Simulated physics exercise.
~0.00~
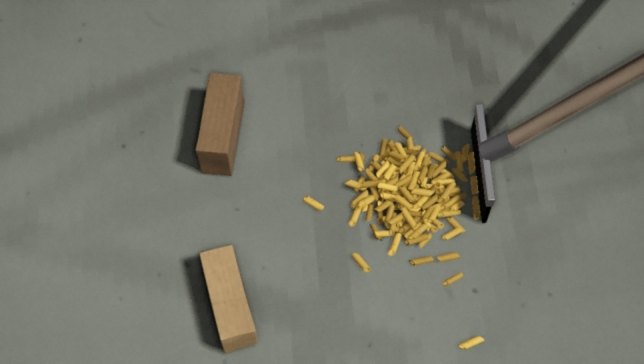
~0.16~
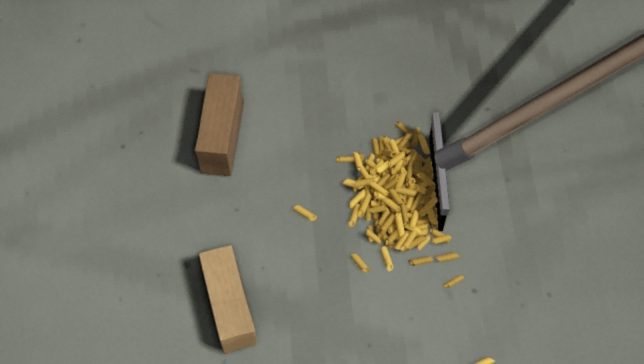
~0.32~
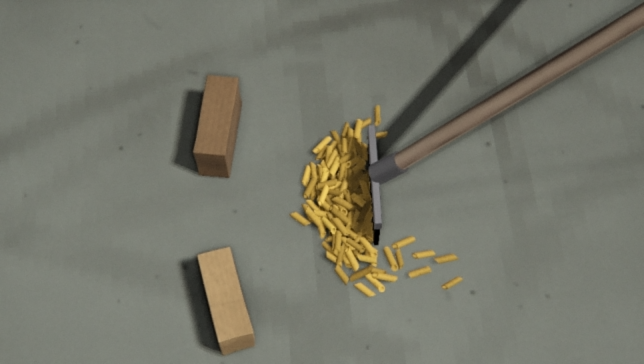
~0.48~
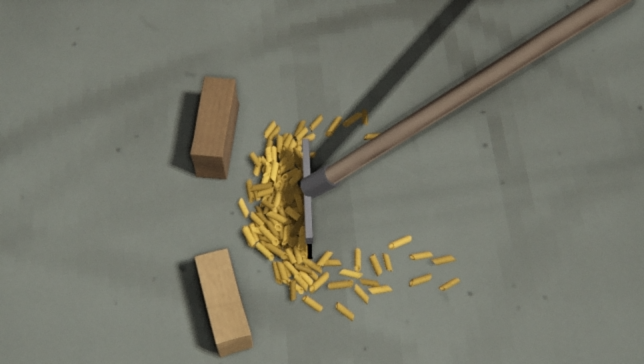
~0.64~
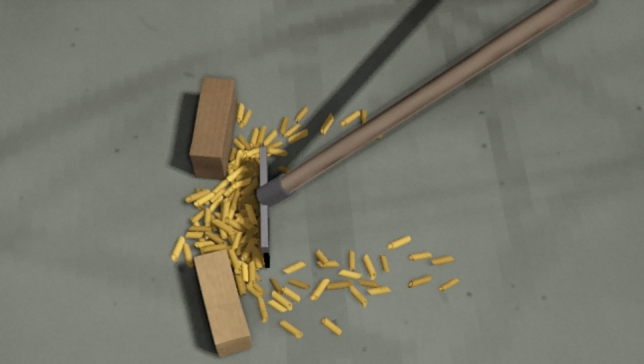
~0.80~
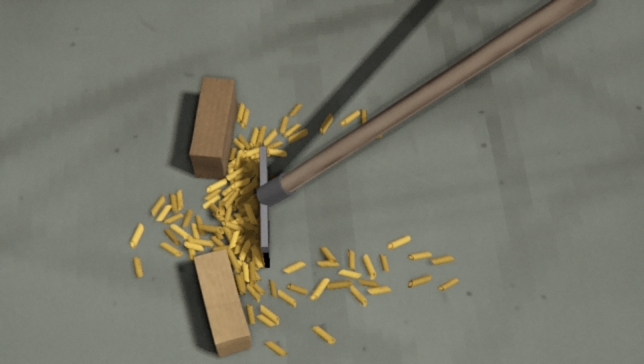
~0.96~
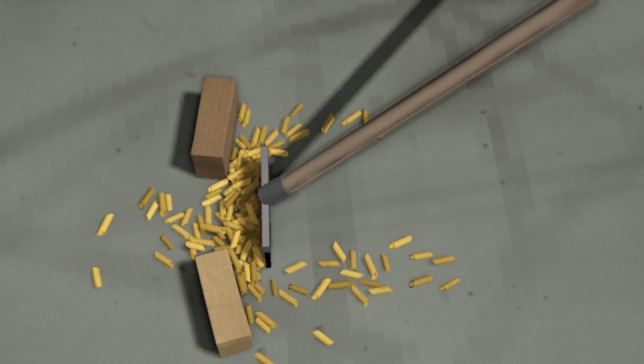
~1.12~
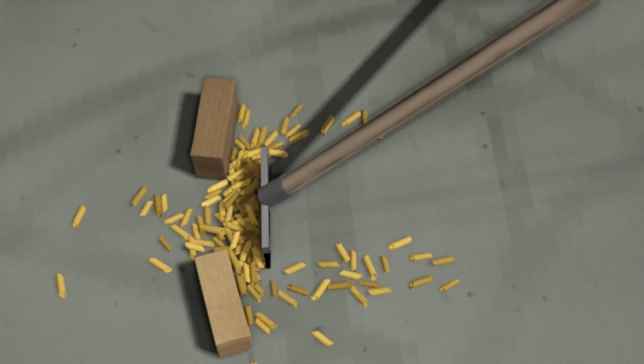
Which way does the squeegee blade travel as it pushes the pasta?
The blade travels to the left, toward the two wooden blocks.
